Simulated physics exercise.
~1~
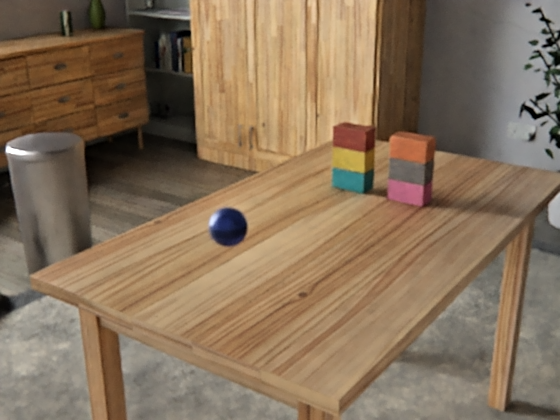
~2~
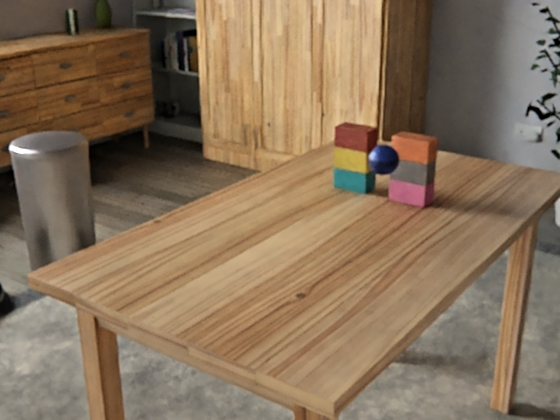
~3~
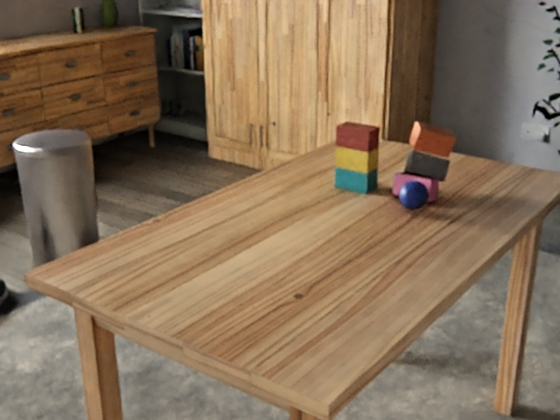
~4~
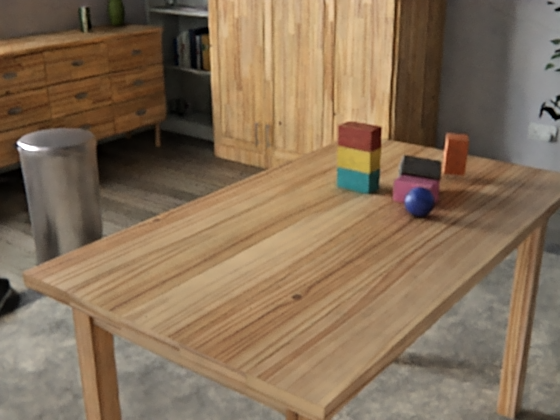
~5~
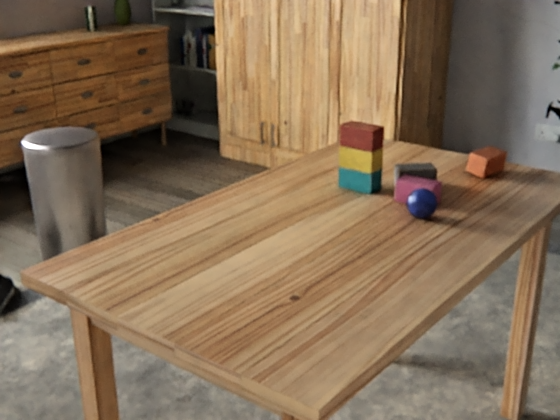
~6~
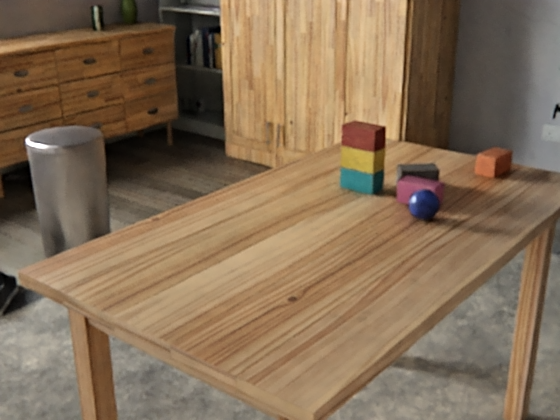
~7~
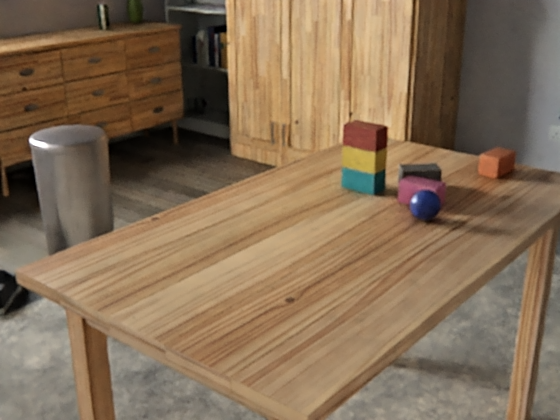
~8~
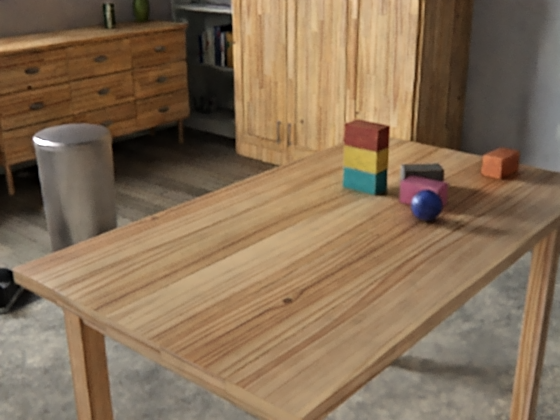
A blue ball flies rightward over a wooden table in a grey room, seen from slightly above as the view drifts sideways. Toward the table's far right end stand two short stacks, red over yellow over turquoise on the left, and orange over grey over pink on the right. The ball strikes the right stack, and its blocks tilt. The orange block topples off to the right, while the grey one tips over behind the pink. At the end, both lie on the table, the ball rests against the pink block's front, and the left stack still stands.
